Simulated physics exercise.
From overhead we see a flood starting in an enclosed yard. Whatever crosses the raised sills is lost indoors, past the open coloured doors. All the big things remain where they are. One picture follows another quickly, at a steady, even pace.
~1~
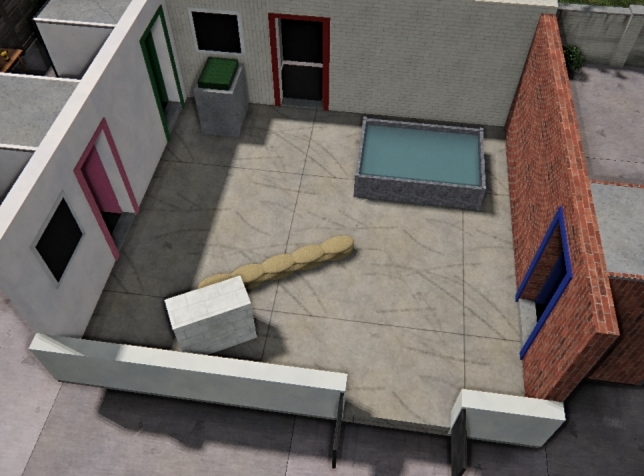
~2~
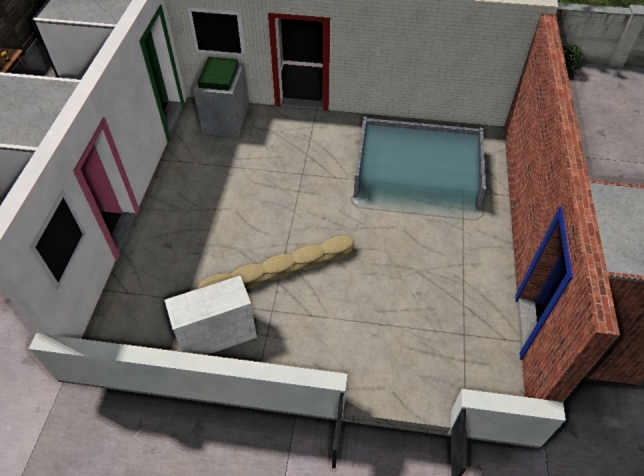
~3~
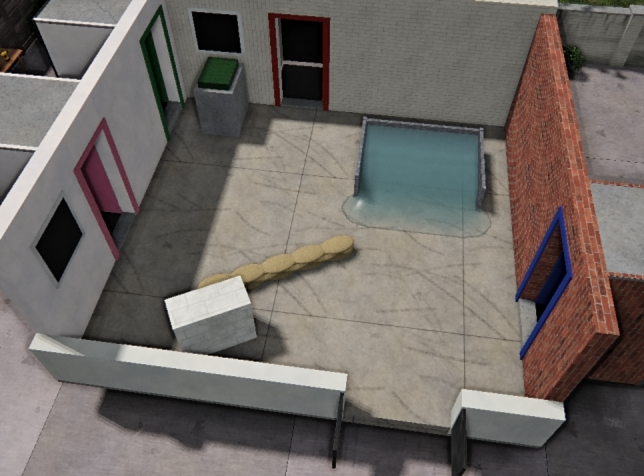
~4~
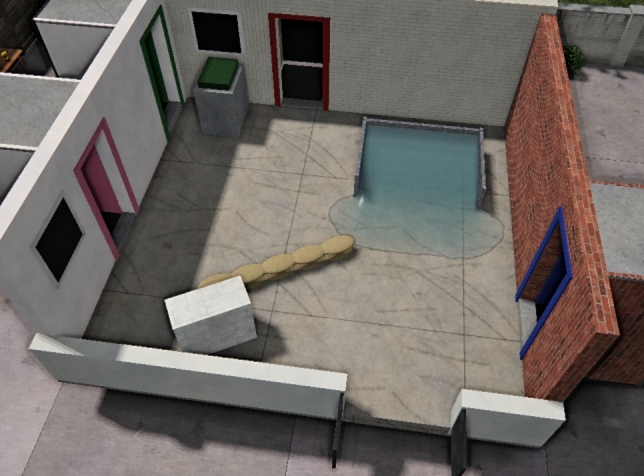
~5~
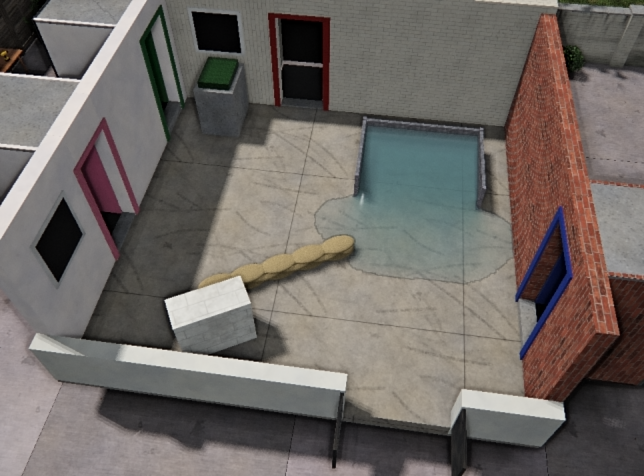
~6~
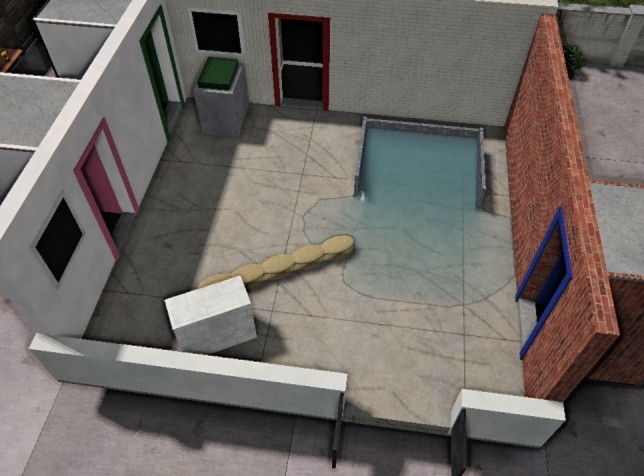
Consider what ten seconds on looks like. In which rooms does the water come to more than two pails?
Result: Blue door: Two buckets at most; pink door: Two buckets at most; green door: Two buckets at most; red door: Two buckets at most.
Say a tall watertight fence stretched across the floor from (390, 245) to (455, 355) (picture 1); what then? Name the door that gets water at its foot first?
The door marked blue.
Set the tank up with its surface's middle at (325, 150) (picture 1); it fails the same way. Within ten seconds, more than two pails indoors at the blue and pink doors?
Result - blue door ends up below, pink door ends up above.
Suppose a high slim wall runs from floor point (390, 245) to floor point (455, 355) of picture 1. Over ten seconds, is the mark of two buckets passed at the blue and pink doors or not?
The blue door runs over, the pink door stays within.
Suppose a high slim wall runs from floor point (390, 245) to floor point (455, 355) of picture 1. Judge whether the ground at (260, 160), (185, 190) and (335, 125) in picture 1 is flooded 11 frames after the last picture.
Results in order: Bone-dry / bone-dry / bone-dry.
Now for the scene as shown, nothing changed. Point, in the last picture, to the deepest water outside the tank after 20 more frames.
Pointing at (503, 417).
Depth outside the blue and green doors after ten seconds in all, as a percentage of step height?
Near 30 and 0 per cent, in that order.
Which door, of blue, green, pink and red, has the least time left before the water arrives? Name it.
Go with the blue door.
A moment on, water covers 30 % of the floor; the blue door wet at the sill, nothing in, the pink door not reached, the green door not reached, the red door not reached.
Next, water covers 40 % of the floor; the blue door wet at the sill, nothing in, the pink door not reached, the green door not reached, the red door not reached.
Then, water covers 45 % of the floor; the blue door wet at the sill, nothing in, the pink door wet at the sill, nothing in, the green door not reached, the red door not reached.
Later, water covers 45 % of the floor; the blue door wet at the sill, nothing in, the pink door wet at the sill, nothing in, the green door not reached, the red door not reached.
In the end, water covers 55 % of the floor; the blue door wet at the sill, nothing in, the pink door wet at the sill, nothing in, the green door not reached, the red door not reached.
